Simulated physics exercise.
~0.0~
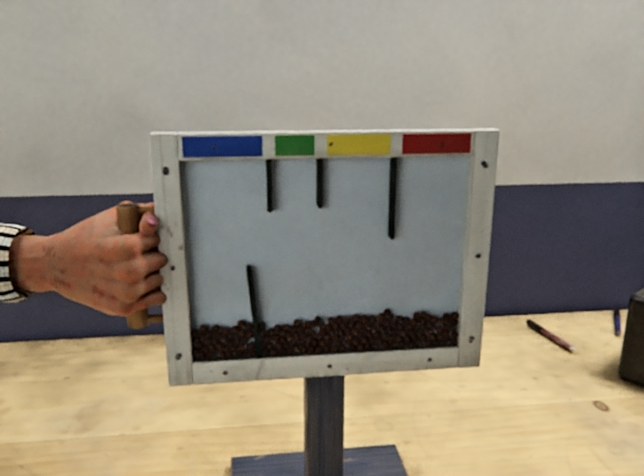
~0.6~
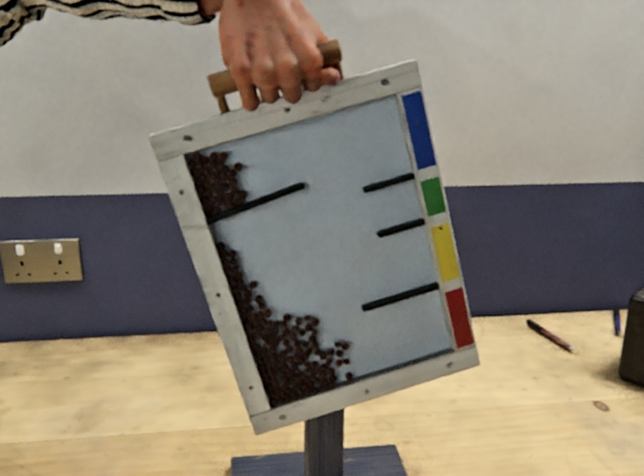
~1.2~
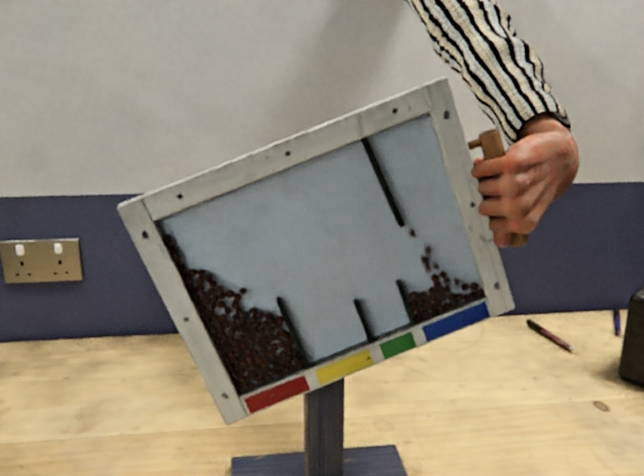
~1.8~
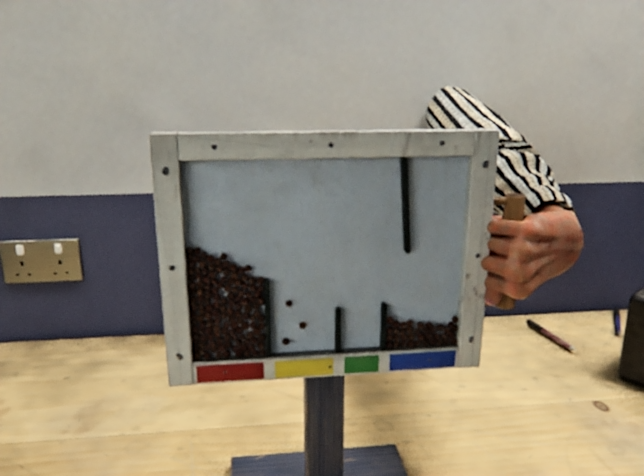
On a wooden table, a hand turns a case upside down, dropping beads into outer pockets.
